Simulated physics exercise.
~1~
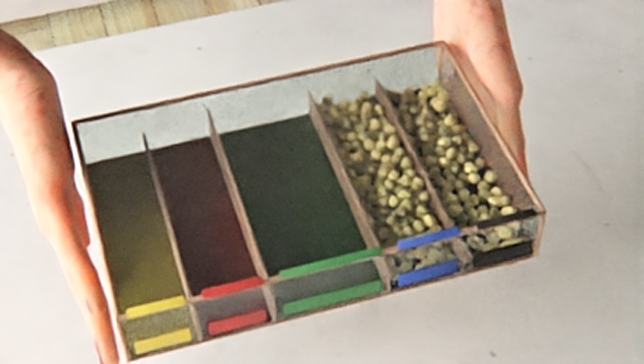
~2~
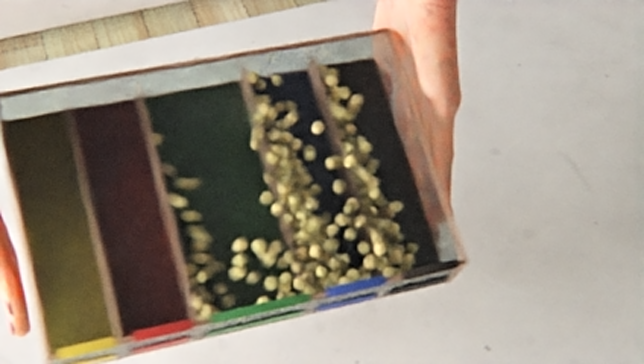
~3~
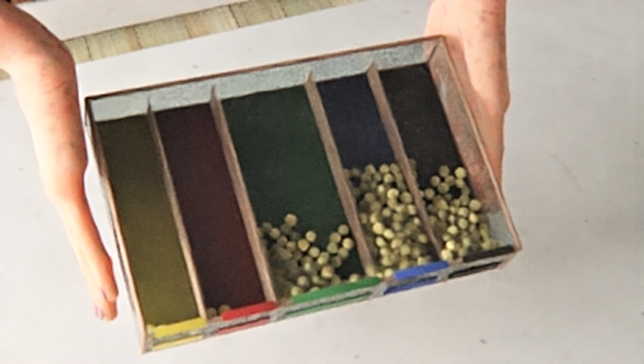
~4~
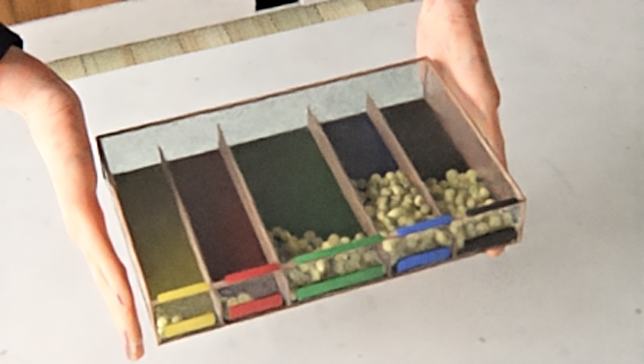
Two hands hold a shallow, clear-sided box above a pale tabletop, seen from above, with a strip of light wood behind it. Its five compartments run yellow, red, green, blue and black from left to right, and pale soya beans fill the blue and black ones. The hands shake the box and tilt it, and beans scatter, many spilling into the green section. The beans slide down and gather along the near edge. The hands then bring the box back towards level, with beans heaped mostly in blue, black and green, and only a few in yellow and red.
